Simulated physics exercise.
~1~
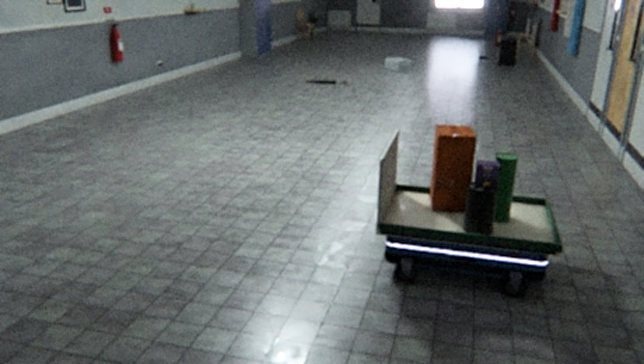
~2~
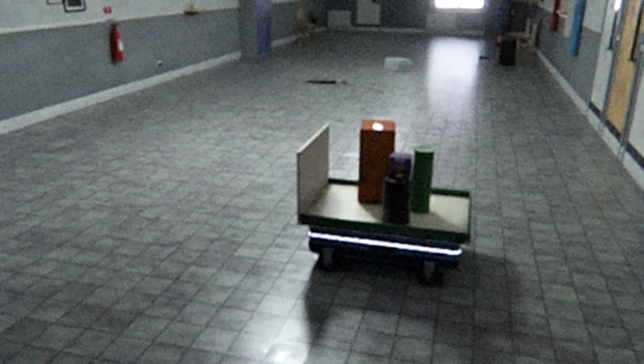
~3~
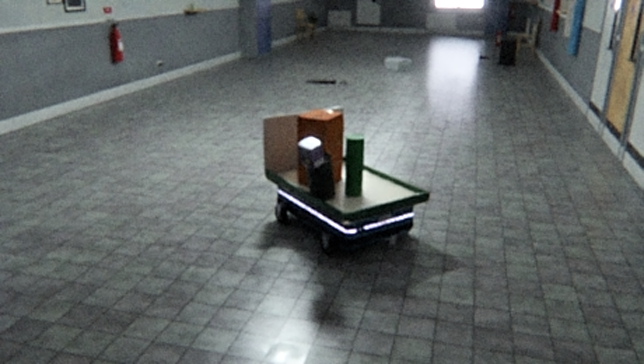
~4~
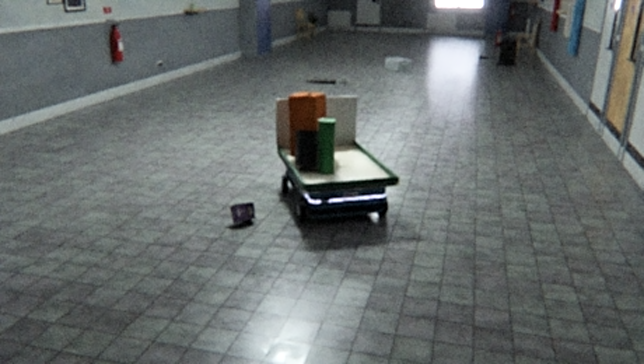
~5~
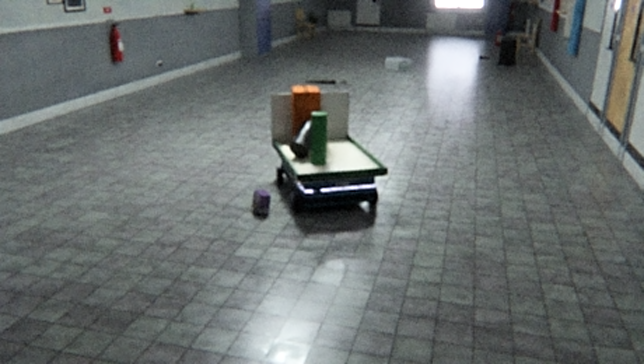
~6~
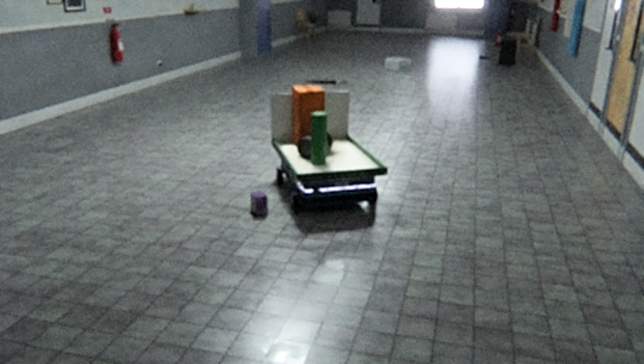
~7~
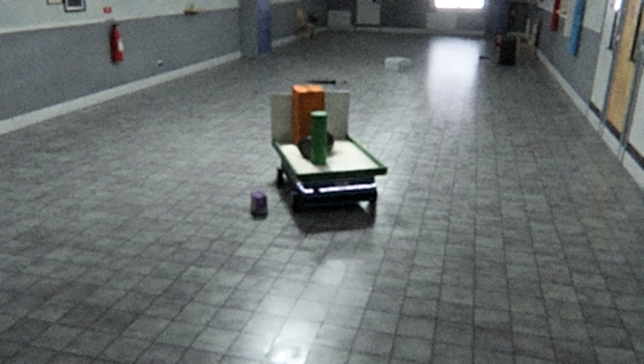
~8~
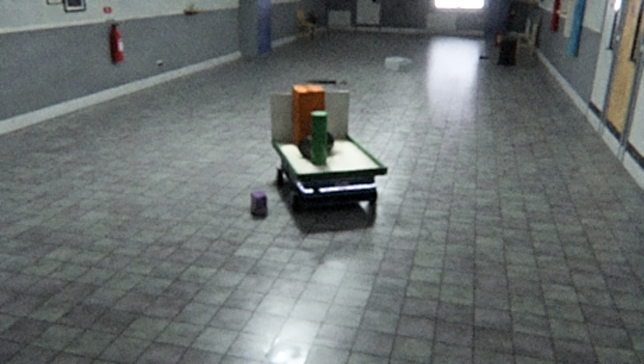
A low robot cart with a tall board at one end rolls leftward across the grey tiled floor of a long hallway, seen from a raised, still viewpoint. On its green-edged deck stand a tall orange box, a green canister, a purple box and a black canister. As the cart swings round and heads away, the purple box and black canister lean. The purple box drops to the floor on the left, while the black canister tips over on the deck. The cart stops, with the orange box and green canister upright and the purple box resting on the tiles.
